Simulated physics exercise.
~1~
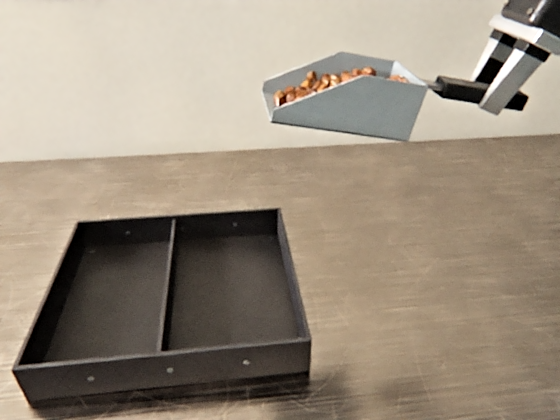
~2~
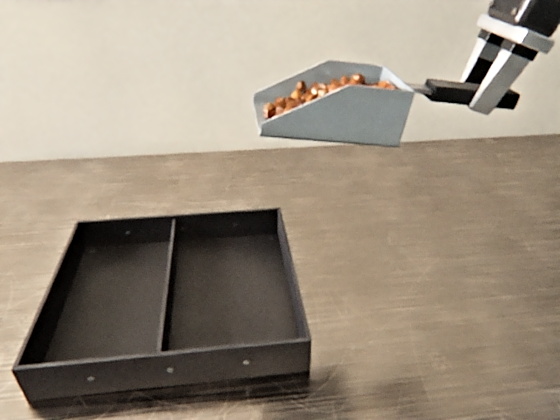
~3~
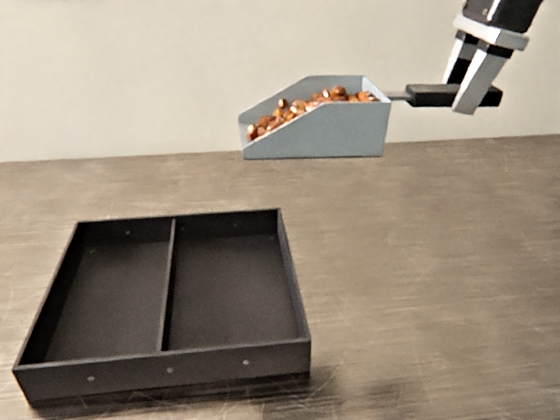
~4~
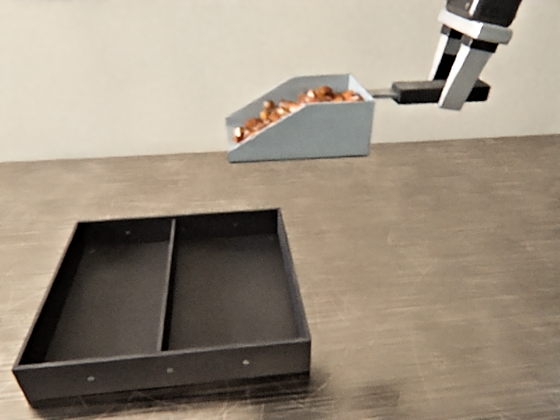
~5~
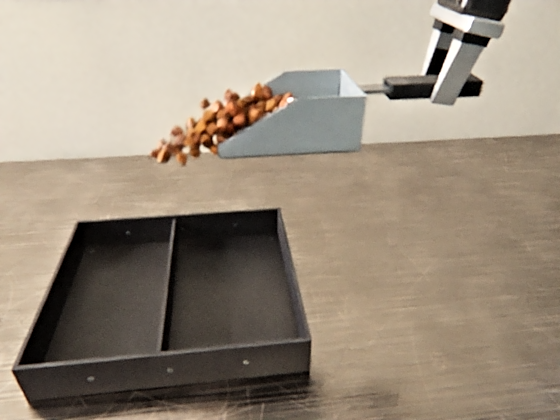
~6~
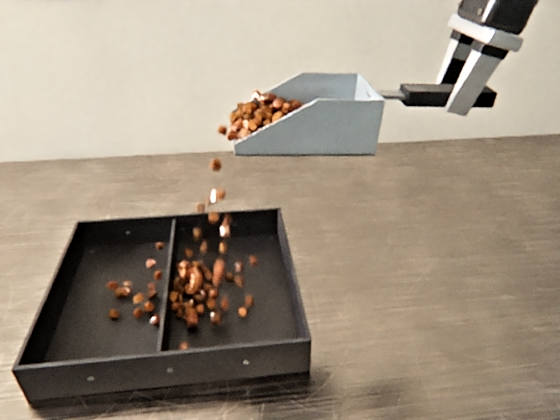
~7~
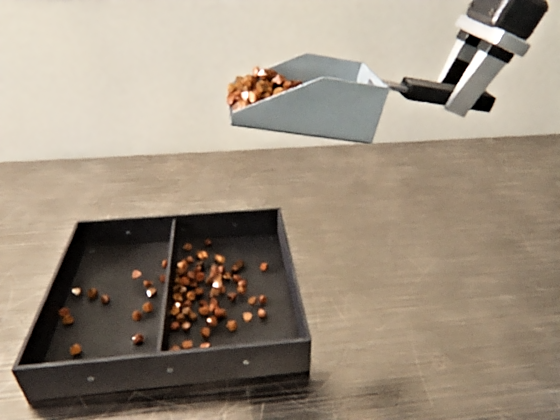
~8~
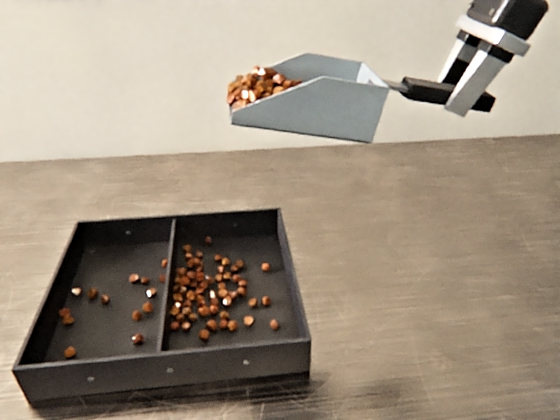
Robot arm moving a grey scoop leftward and spilling some brown pellets into both sections of a black divided tray.
